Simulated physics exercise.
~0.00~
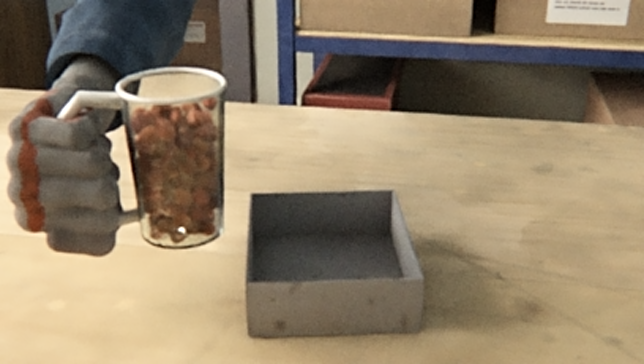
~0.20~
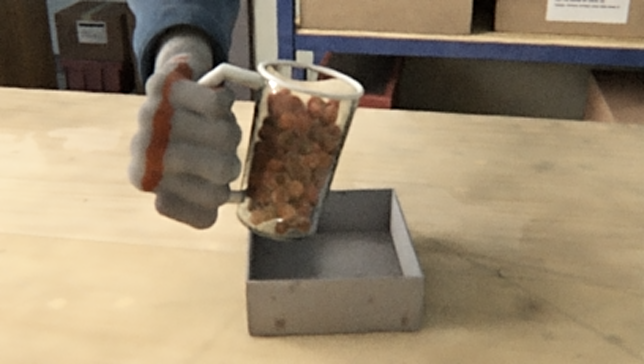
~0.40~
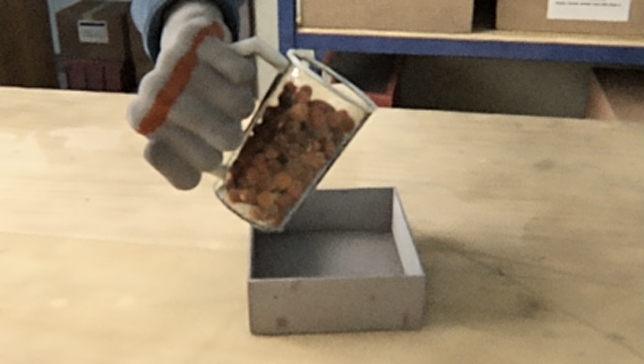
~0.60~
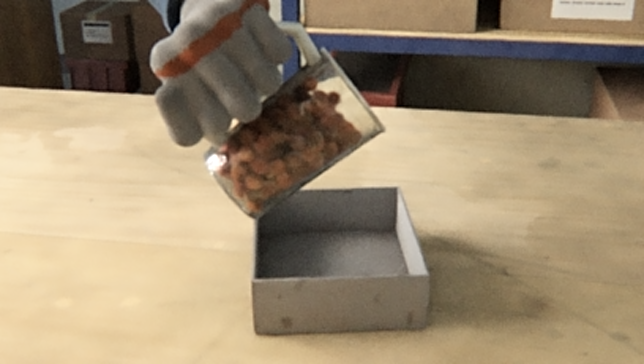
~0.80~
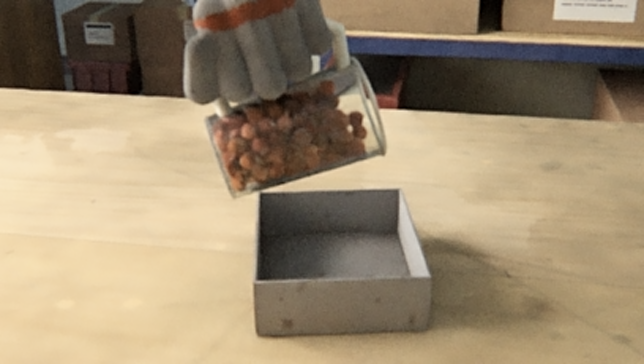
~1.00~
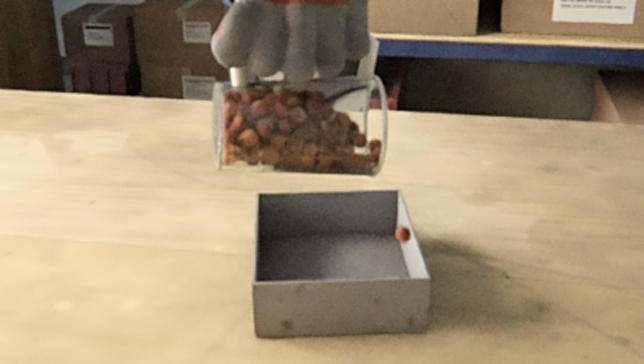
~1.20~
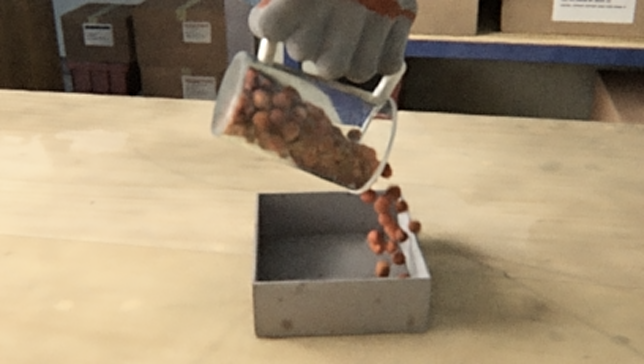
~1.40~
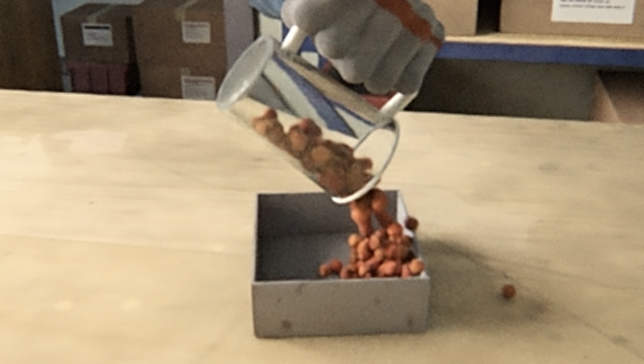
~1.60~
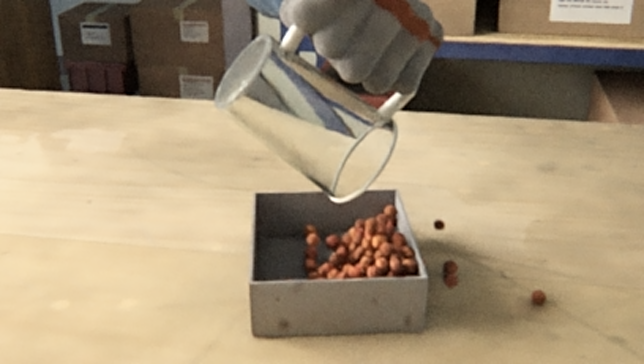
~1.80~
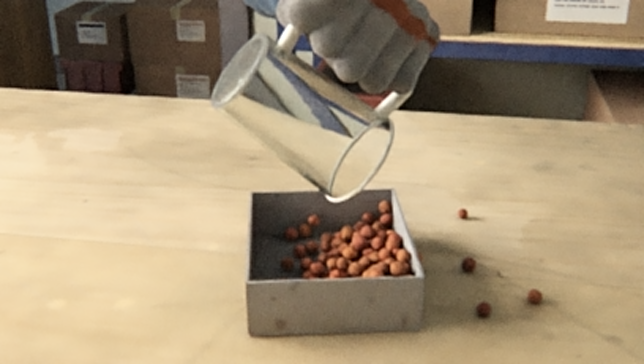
The video shows a gloved hand moving a clear cup of reddish-brown pellets over an open grey tin on a table and tipping it until the pellets pour out, leaving the cup empty, most pellets in the tin and a few on the table to its right.
